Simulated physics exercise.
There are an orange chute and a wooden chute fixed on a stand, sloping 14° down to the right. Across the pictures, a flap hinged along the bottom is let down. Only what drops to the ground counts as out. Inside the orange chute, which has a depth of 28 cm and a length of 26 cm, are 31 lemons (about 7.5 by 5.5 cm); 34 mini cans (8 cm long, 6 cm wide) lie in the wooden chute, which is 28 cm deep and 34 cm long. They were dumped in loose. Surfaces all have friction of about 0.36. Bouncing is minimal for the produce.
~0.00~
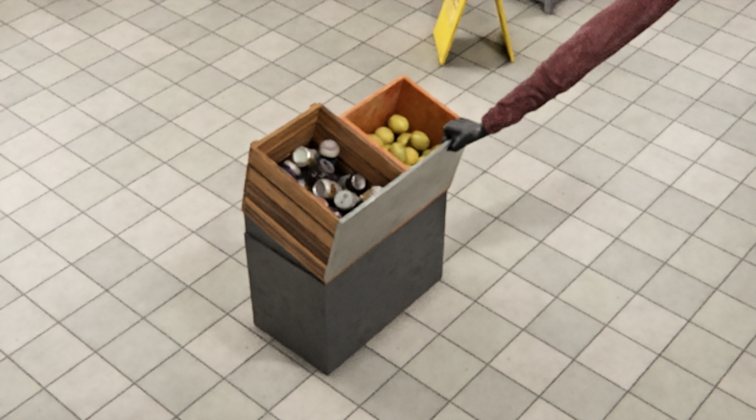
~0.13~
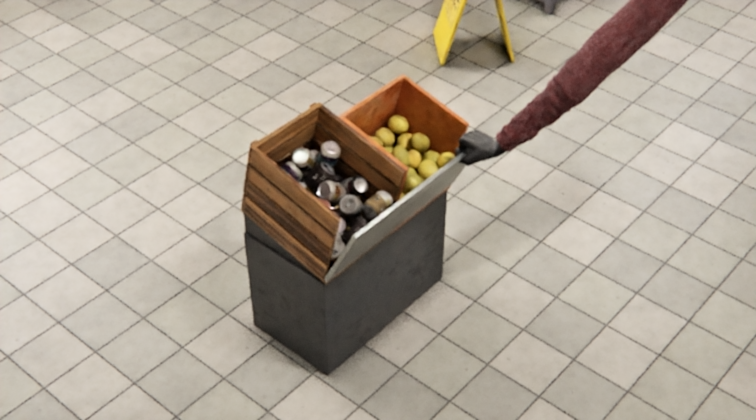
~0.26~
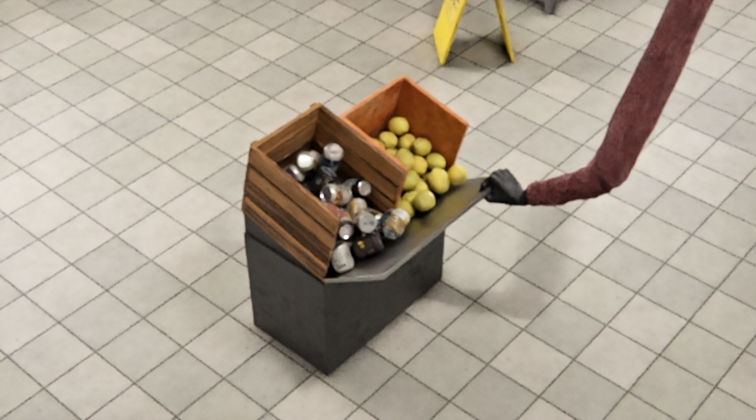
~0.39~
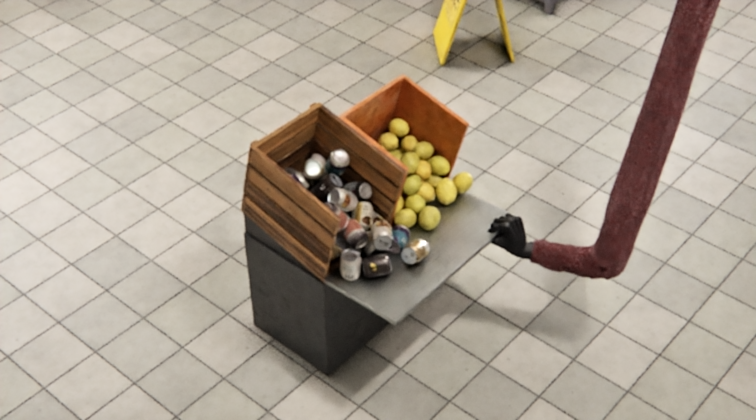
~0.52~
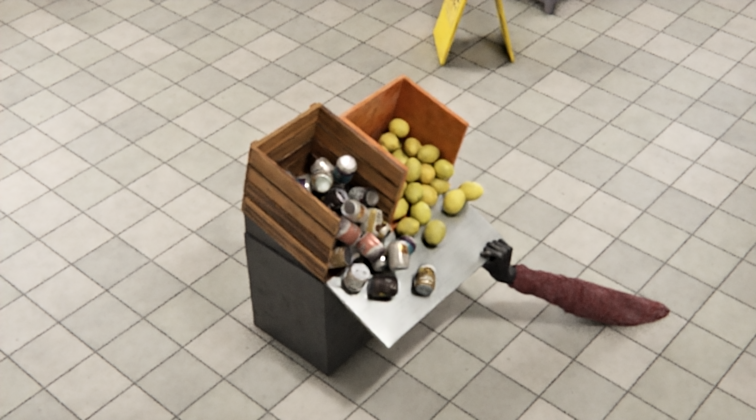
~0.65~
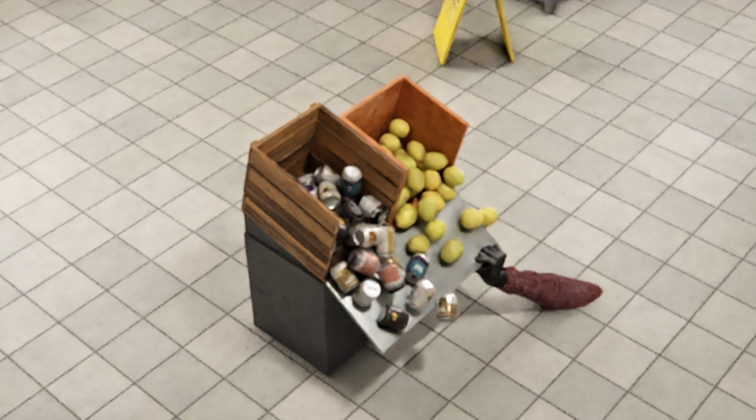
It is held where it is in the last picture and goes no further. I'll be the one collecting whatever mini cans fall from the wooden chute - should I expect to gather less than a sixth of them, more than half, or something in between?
Expect more than half of them.
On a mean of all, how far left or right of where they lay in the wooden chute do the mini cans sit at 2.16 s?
Mean shift: Around 54 cm, rightward.
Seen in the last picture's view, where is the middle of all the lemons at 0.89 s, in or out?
Centre: About (430, 201) px.
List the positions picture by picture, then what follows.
In the first picture (places track the rim corner closest to us here), wooden chute (340, 220); orange chute (408, 169); flap down by 0°; none in free fall.
The second picture shows wooden chute (340, 220); flap down by 12°.
The third picture shows wooden chute (340, 220); flap down by 40°.
The fourth picture shows wooden chute (340, 220); flap down by 74°.
The fifth picture shows wooden chute (340, 220); flap down by 100°.
The sixth picture shows wooden chute (340, 220); orange chute (408, 169); flap down by 109°; none in free fall.
After 0.89 s, the orange chute is down by 5 of 31 and the wooden chute is down by 7 of 34.
After 1.19 s, the orange chute is down by 15 of 31 and the wooden chute is down by 15 of 34.
After 1.62 s, the orange chute is down by 24 of 31 and the wooden chute is down by 20 of 34.
When it is over (at 2.16 s), the orange chute is down by 30 of 31 and the wooden chute is down by 25 of 34. Asked share, 25 of 34, 74 per cent.
